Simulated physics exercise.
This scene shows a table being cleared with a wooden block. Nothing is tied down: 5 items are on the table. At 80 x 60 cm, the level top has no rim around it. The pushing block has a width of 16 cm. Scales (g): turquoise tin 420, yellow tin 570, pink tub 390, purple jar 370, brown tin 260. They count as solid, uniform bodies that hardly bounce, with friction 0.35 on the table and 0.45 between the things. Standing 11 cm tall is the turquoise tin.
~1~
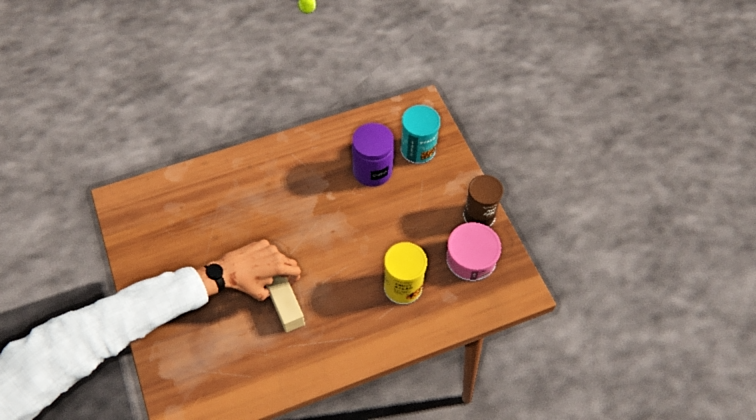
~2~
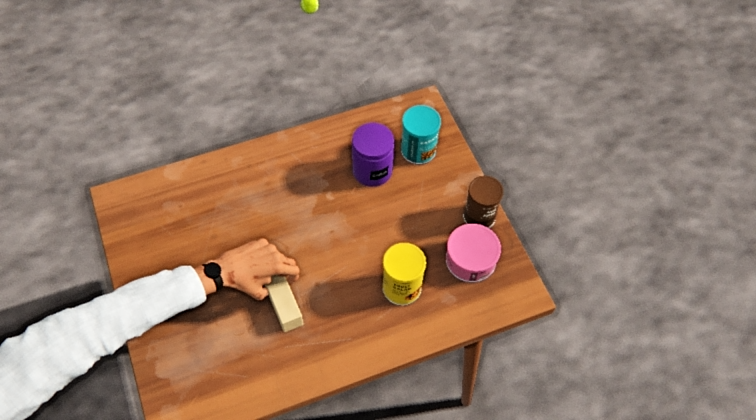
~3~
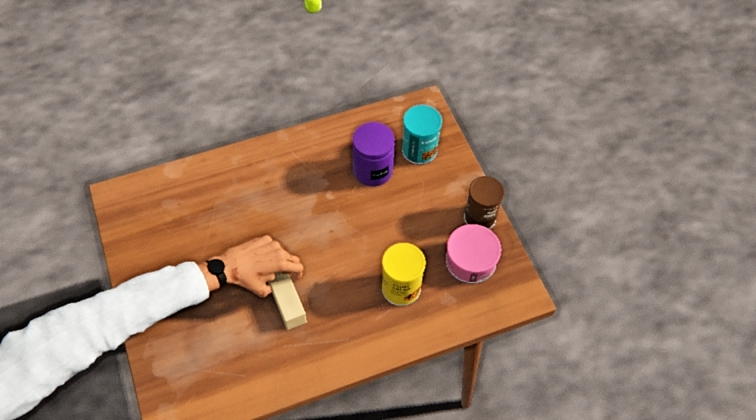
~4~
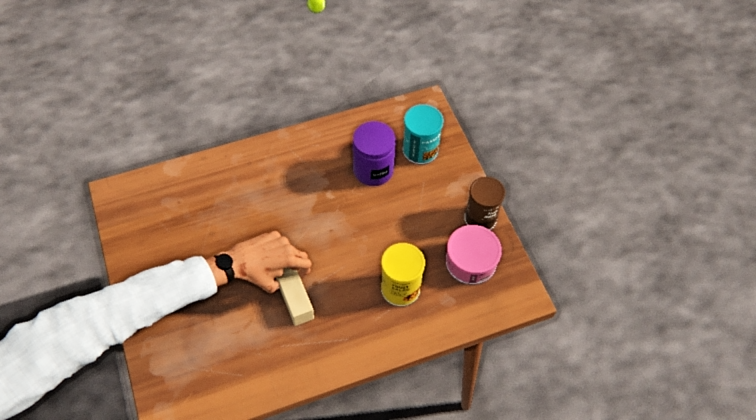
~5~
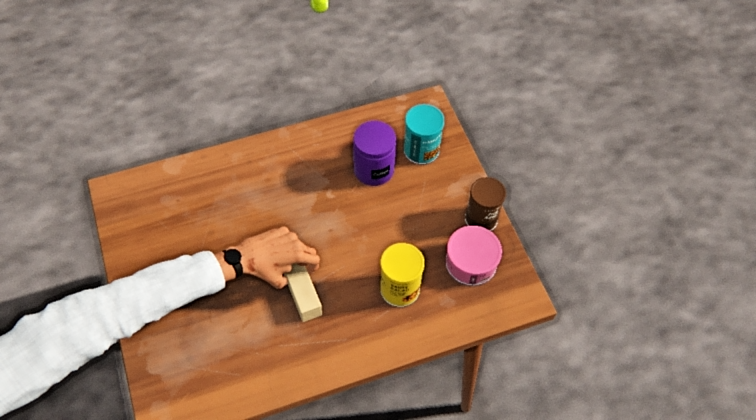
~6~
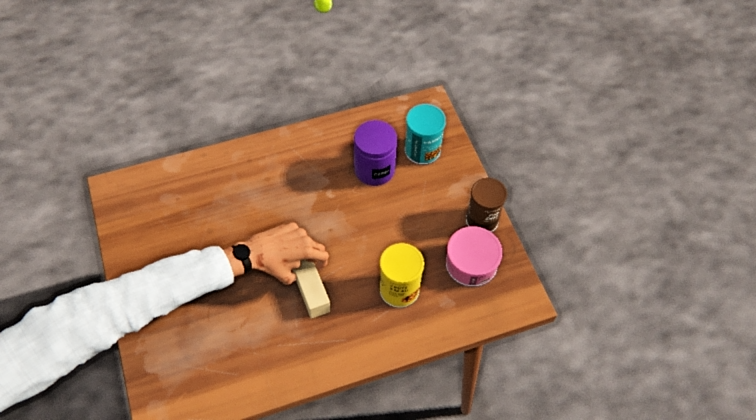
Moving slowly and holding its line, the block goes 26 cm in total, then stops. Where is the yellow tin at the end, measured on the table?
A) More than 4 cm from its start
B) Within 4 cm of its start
More than 4 cm from its start (A).
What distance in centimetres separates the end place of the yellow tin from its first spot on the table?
Displacement: Approx. 9 cm.
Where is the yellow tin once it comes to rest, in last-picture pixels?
Roughly (446, 266).
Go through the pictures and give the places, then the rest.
In the first picture, pusher on by 0 cm; yellow tin (404, 275); turquoise tin (420, 135).
In the second picture, pusher on by 0 cm; purple jar (373, 155); brown tin (483, 204).
In the third picture, pusher on by 1 cm; turquoise tin (421, 135); pink tub (473, 254).
In the fourth picture, pusher on by 3 cm; purple jar (374, 154); brown tin (484, 205).
In the fifth picture, pusher on by 5 cm; turquoise tin (423, 135); pink tub (473, 256).
In the sixth picture, pusher on by 7 cm; yellow tin (401, 277); purple jar (375, 154).
Then, 0.50 s on from there, pusher on by 19 cm; yellow tin moved 2 cm near (410, 274).
Then, 0.70 s on from there, pusher on by 24 cm; yellow tin moved 7 cm near (434, 268).
In the end, not toppled but over 4 cm from the start, yellow tin; the other 4 under 4 cm from the start. At the end, from the last picture's camera, yellow tin near (446, 266).
